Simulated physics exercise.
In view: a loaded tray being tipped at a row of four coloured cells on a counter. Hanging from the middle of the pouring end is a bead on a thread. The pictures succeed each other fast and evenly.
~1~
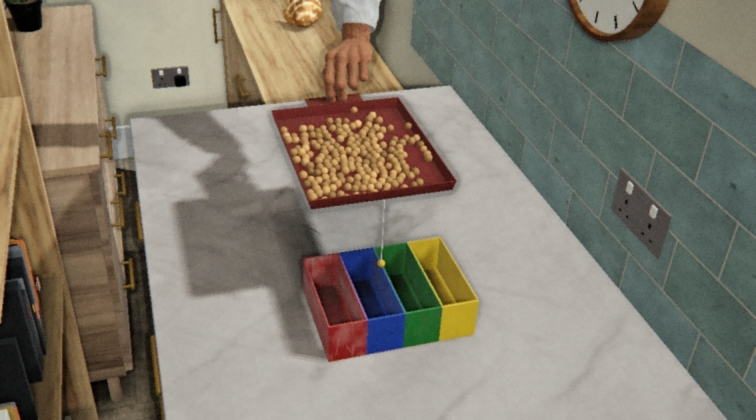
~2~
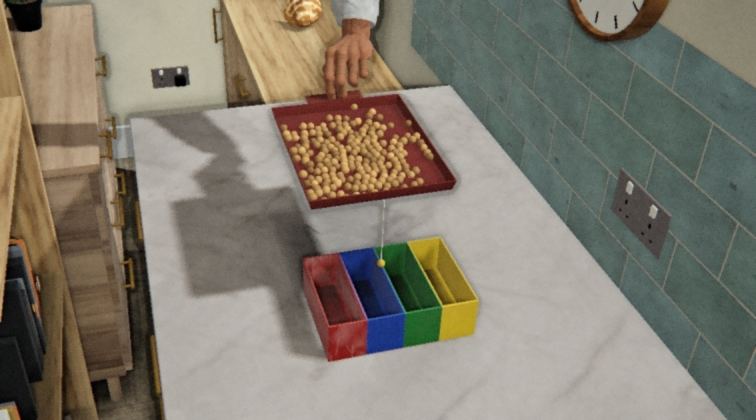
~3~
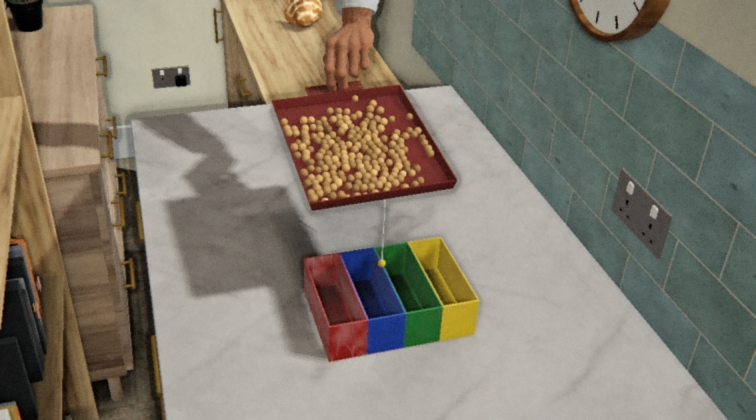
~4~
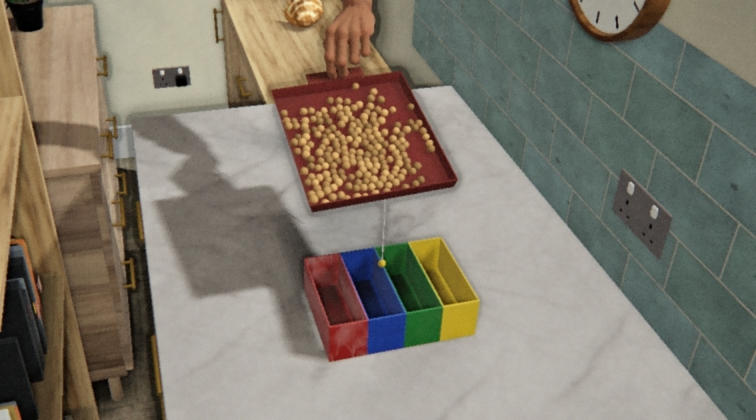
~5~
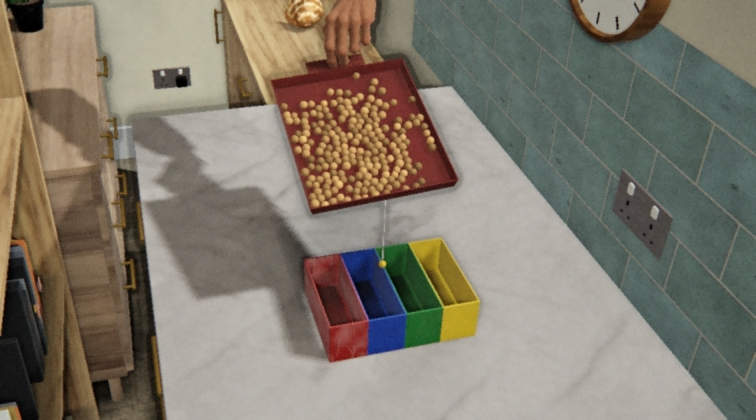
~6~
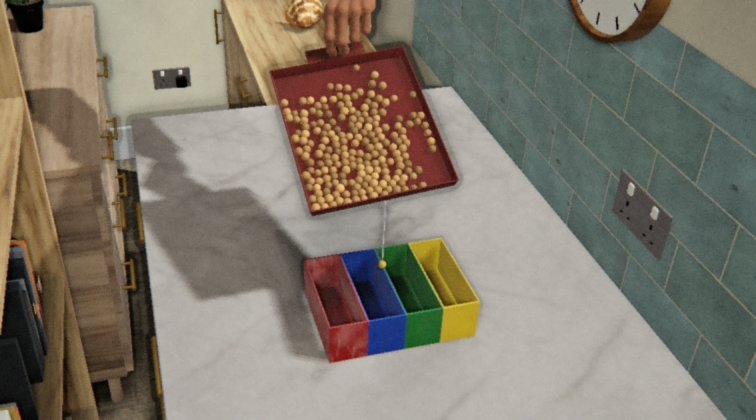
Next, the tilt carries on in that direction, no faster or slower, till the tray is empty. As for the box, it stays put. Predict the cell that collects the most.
I would say the red cell.
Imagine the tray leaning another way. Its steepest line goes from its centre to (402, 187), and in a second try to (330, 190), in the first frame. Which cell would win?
In order, it comes out as the yellow cell and that red cell.
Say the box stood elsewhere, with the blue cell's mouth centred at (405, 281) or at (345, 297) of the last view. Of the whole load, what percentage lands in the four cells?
Roughly 30 %, then roughly 90 %.
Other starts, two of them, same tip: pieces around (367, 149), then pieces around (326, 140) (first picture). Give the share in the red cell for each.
First 40 %, then 30 %.
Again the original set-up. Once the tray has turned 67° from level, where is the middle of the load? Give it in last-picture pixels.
Mark it at roughly (351, 200) in the final frame.
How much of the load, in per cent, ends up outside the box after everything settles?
It comes to 30 per cent or so.
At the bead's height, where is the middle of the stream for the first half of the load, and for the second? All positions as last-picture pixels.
I'd place the first part at (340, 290) and the rest at (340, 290).
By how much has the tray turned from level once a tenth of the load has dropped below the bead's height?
That happens at close to 70 degrees.
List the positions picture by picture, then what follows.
The first picture shows corners of the pouring end at (311, 199) and (453, 180), level; middle of the load at (354, 155), round wooden beads; bead on its thread at (381, 263); red cell at (348, 338); blue cell at (386, 331); green cell at (423, 324); yellow cell at (459, 317).
The second picture shows corners of the pouring end at (311, 199) and (453, 179), level; middle of the load at (354, 153).
The third picture shows corners of the pouring end at (312, 201) and (454, 179), tipped barely, lowest at the left corner; middle of the load at (355, 150).
The fourth picture shows corners of the pouring end at (312, 203) and (454, 178), tipped a little, lowest at the left corner; middle of the load at (355, 145).
The fifth picture shows corners of the pouring end at (312, 206) and (455, 178), tipped clearly, lowest at the left corner; middle of the load at (355, 142), about a quarter on the move.
The sixth picture shows corners of the pouring end at (312, 209) and (455, 178), tipped clearly, lowest at the left corner; middle of the load at (355, 143), nearly all on the move; red cell at (349, 339); blue cell at (387, 332); green cell at (424, 325); yellow cell at (460, 318).
Soon, tray tipped steeply; most on the tray; a stray few in the red cell; a stray few in the blue cell; a stray few in the green cell; about a quarter falling or outside the box.
A while on, tray tipped past a quarter turn; a stray few on the tray; about a third in the red cell; about a quarter in the blue cell; a small part in the green cell; a stray few in the yellow cell; about a third falling or outside the box.
Towards the end, tray tipped past a quarter turn; about a third in the red cell; about a quarter in the blue cell; a small part in the green cell; a stray few in the yellow cell; about a third falling or outside the box.
Finally, tray tipped past a quarter turn; about a third in the red cell; about a quarter in the blue cell; a small part in the green cell; a stray few in the yellow cell; about a third outside the box.
